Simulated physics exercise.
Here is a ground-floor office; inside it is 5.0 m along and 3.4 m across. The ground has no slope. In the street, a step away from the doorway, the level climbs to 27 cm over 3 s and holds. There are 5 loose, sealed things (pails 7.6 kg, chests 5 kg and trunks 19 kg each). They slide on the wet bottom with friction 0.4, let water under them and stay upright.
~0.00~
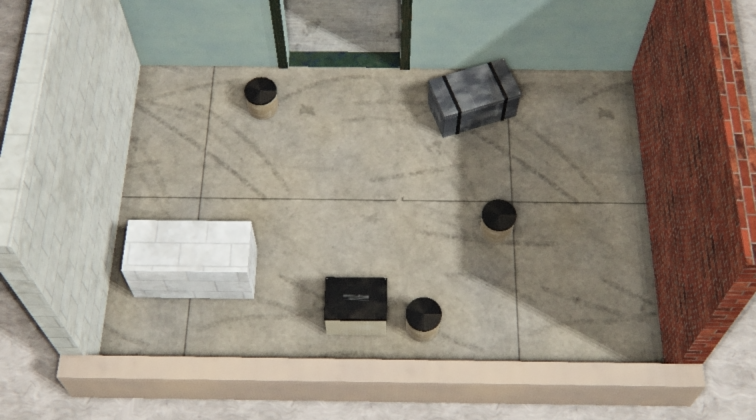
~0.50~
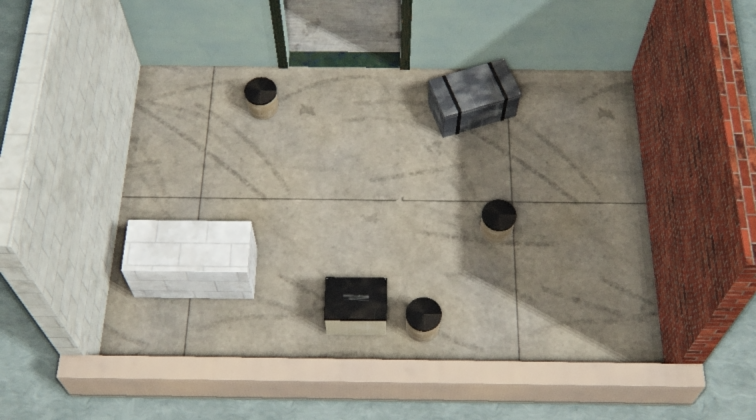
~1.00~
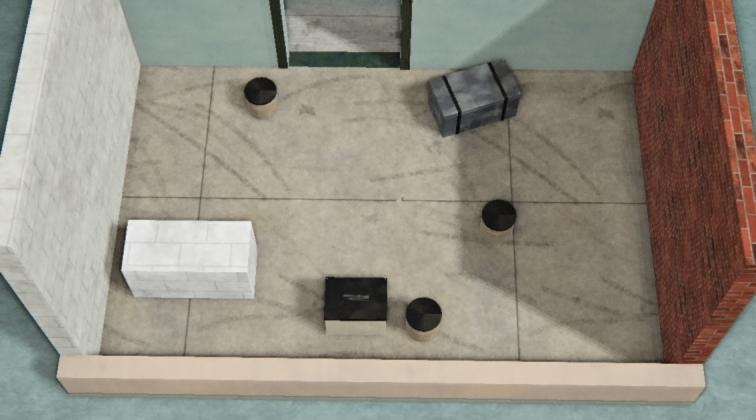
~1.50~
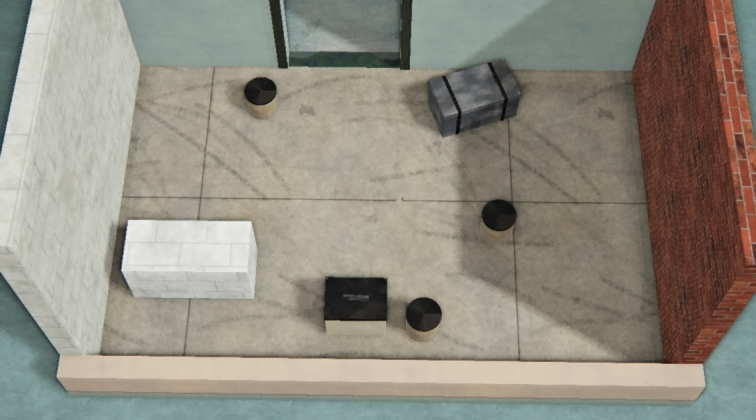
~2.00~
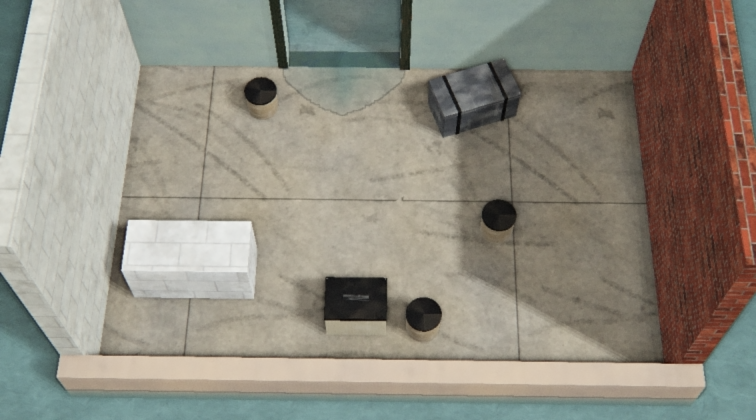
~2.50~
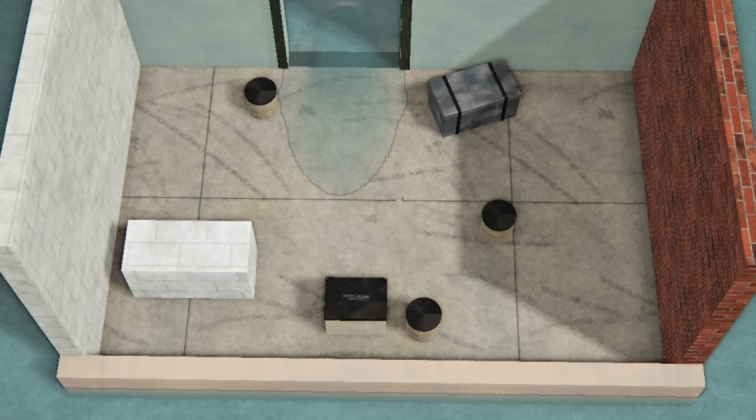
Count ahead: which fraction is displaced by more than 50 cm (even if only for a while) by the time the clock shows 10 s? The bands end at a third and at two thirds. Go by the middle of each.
That comes to between one and two thirds.
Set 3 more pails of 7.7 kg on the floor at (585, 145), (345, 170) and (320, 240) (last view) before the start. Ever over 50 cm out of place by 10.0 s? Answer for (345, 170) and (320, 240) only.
In turn: Past it, over.
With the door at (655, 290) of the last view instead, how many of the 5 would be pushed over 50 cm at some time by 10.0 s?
Then 4.
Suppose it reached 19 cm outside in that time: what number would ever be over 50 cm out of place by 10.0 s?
In that case 2 of them.
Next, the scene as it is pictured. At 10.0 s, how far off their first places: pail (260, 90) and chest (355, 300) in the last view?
In that order: 60 cm, 200 cm.
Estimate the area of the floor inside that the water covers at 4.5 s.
Some 10.5 m2.
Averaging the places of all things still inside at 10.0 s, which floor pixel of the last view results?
At about (467, 197).
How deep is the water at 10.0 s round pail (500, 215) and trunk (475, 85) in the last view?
Roughly 9 and 6 cm.
After 3.5 s 0 of 5 are over 50 cm from their spots; 0 afloat.
After 4.5 s 0 of 5 are over 50 cm from their spots; 1 afloat.
After 7.0 s 2 of 5 are over 50 cm from their spots; 2 afloat.
After 10.0 s 3 of 5 are over 50 cm from their spots, and 3 have been at some point; 2 afloat.
